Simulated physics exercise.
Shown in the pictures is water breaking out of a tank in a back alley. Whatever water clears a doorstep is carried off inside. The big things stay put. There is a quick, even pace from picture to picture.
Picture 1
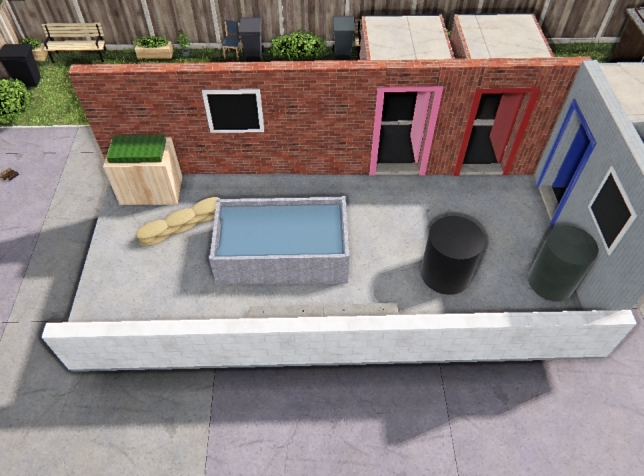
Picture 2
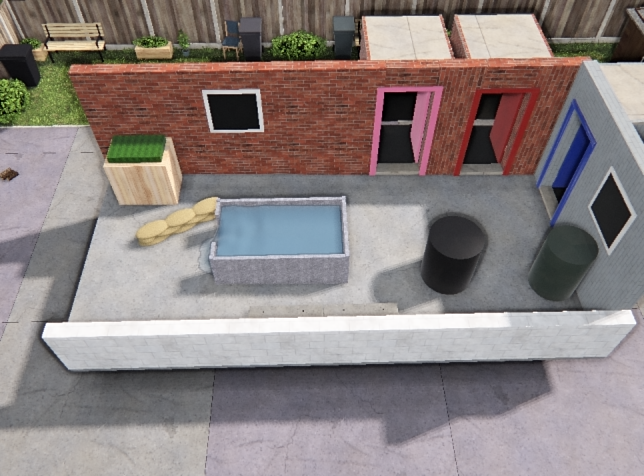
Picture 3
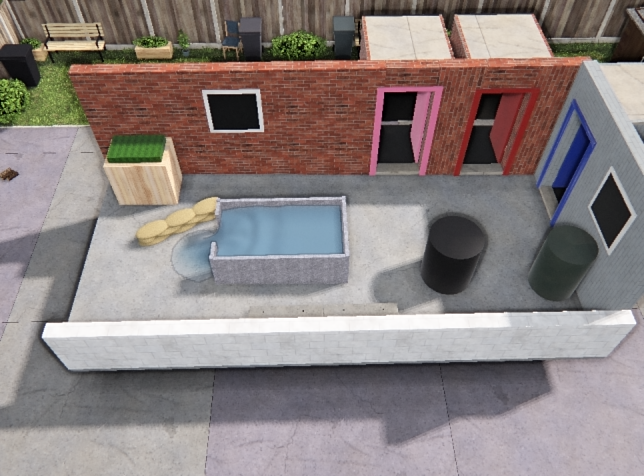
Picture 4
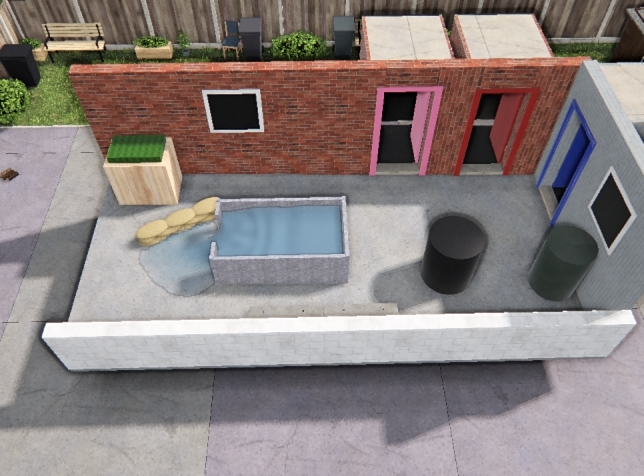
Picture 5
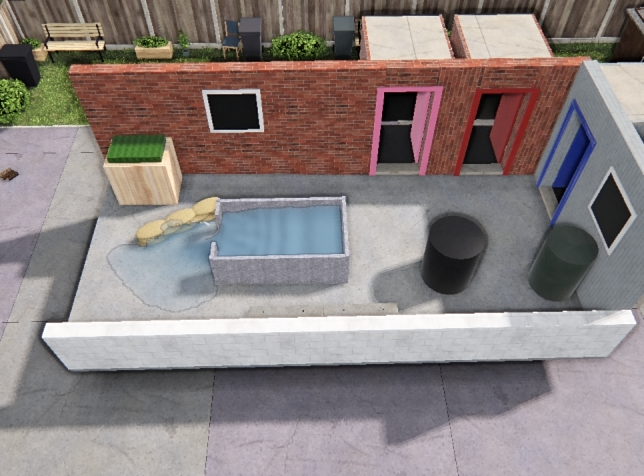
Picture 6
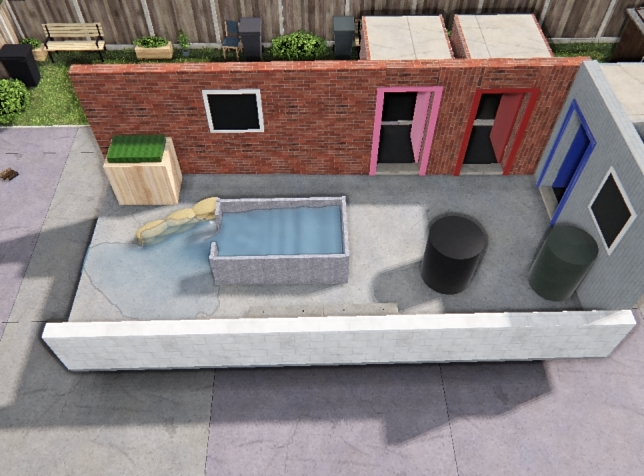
Water sits still in a rectangular grey tank in front of a red brick wall, then breaks out through a gap at its left end. It spreads leftward across the grey paving in a widening, shallow pool, passing below the tan, rounded slabs, while the dark barrels on the right stay put.
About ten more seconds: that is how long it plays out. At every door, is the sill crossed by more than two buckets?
One by one: The blue door is going to stay within two buckets; the red door is going to stay within two buckets; the pink door is going to stay within two buckets.
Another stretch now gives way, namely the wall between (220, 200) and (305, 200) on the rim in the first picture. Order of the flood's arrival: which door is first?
I'd go with the pink door.
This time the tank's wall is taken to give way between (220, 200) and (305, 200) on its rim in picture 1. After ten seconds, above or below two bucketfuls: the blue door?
What follows is that blue door crosses the line.
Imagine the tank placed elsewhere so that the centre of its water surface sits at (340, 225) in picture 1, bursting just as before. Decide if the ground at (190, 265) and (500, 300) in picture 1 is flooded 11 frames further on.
I'd say watered for the first and spared for the second.
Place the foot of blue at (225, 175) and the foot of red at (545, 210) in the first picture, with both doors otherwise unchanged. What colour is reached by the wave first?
Looks like the pink door.
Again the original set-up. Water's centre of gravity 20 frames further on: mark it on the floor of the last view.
Close to (245, 261).
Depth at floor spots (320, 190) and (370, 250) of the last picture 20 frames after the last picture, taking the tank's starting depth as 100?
In order: Roughly 2 % and 0 %.
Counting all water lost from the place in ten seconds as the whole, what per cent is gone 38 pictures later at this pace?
Roughly 80 percent.
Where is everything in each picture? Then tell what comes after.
The water tank at (281, 230) is whole and still, in the first frame.
Water pours out at (221, 246) and has run to (208, 270), in the second frame.
The front is at (175, 259), out from the gap at (221, 247), in the third frame.
Water pours out at (221, 247) and has run to (144, 262), in the fourth frame.
Water pours out at (221, 247) and has run to (114, 259), in the fifth frame.
The front is at (86, 262), out from the gap at (221, 247), in the sixth frame.
A moment on, water covers 20 % of the floor; the blue door not reached, the red door not reached, the pink door not reached.
Next, water covers 20 % of the floor; the blue door not reached, the red door not reached, the pink door not reached.
Then, water covers 25 % of the floor; the blue door not reached, the red door not reached, the pink door not reached.
Later, water covers 35 % of the floor; the blue door not reached, the red door wet at the sill, nothing in, the pink door wet at the sill, nothing in.
In the end, water covers 40 % of the floor; the blue door wet at the sill, nothing in, the red door wet at the sill, nothing in, the pink door wet at the sill, nothing in.
